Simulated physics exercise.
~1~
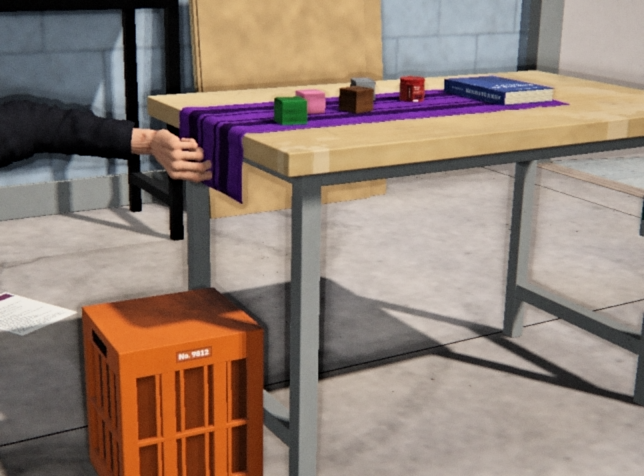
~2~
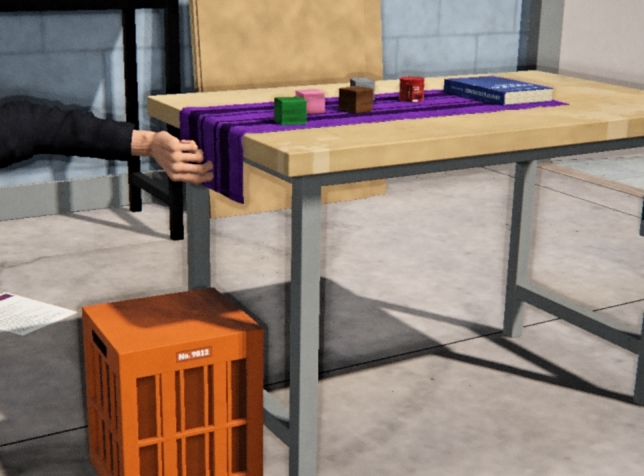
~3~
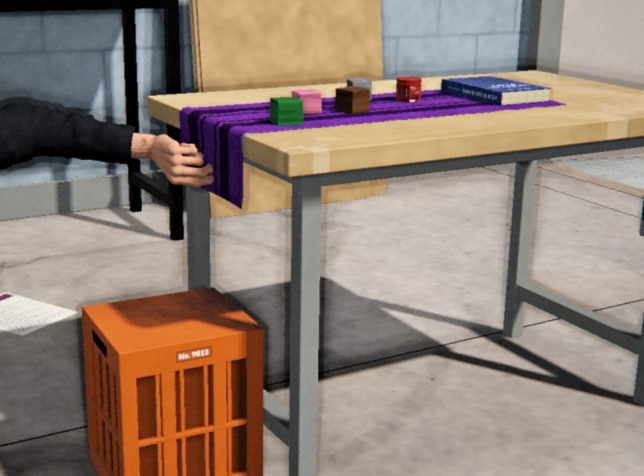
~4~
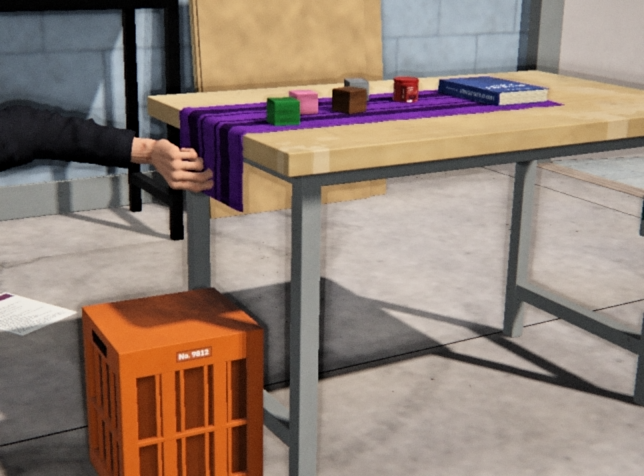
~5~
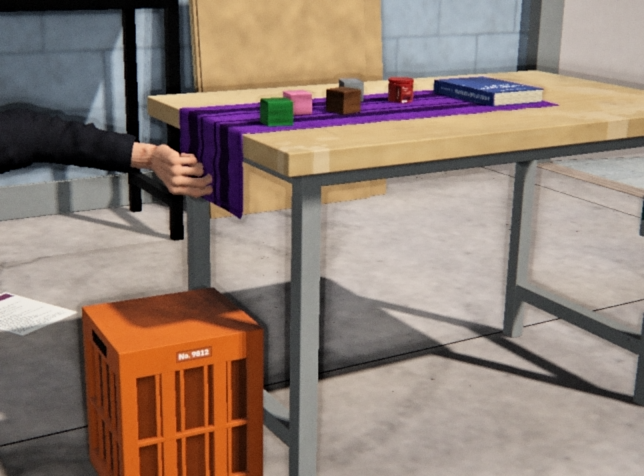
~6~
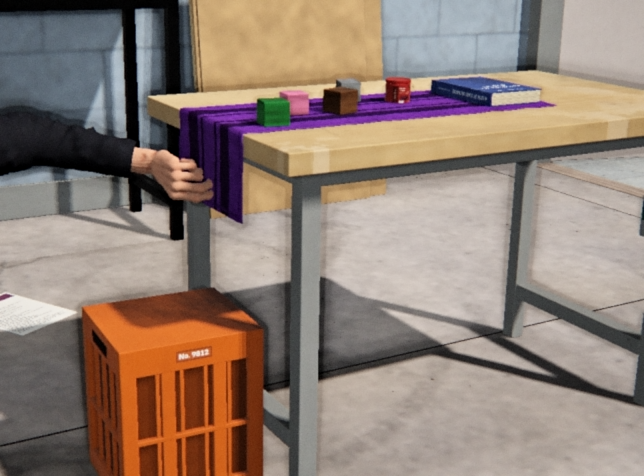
The footage shows a hand gripping the hanging end of a purple scarf on a workbench above an orange crate, drawing it slightly down as five small objects and a blue book shift a little to the left with it.
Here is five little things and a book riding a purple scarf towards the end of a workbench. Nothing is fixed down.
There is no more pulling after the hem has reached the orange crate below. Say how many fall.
Two objects go.
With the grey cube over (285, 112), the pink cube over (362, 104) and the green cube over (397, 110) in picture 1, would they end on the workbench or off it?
Result - grey cube lost; pink cube retained; green cube retained.
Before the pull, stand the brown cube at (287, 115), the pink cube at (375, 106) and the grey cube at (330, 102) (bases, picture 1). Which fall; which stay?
Outcome: The brown cube is gone, the pink cube is still in place, the grey cube is still in place.
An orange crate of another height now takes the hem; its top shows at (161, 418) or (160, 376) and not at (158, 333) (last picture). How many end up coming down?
It comes to 4 for the first height and 3 for the second.
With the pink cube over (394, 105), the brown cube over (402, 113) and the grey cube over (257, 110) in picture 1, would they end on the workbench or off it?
Pink cube: Stays. Brown cube: Stays. Grey cube: Goes.
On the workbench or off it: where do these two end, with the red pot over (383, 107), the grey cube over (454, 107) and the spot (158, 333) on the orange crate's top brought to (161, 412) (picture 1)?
Result - the red pot comes off, and the grey cube stays put.
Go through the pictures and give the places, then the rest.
In the first frame, hem (242, 203); green cube (291, 98); pink cube (310, 91); brown cube (356, 88); grey cube (363, 80); red pot (413, 78); top of the crate (158, 333).
In the second frame, hem (244, 203); green cube (290, 98).
In the third frame, hem (242, 208); pink cube (306, 91).
In the fourth frame, hem (243, 212); brown cube (350, 89); top of the crate (158, 333).
In the fifth frame, hem (241, 219); grey cube (351, 80).
In the sixth frame, hem (243, 223); green cube (273, 100); pink cube (294, 92); brown cube (341, 89); grey cube (348, 81); red pot (398, 79).
Soon after, hem near (209, 264); green cube gone.
Then, hem on the crate; green cube and pink cube gone.
At rest, hem on the crate; green cube and pink cube gone. It carries off two.
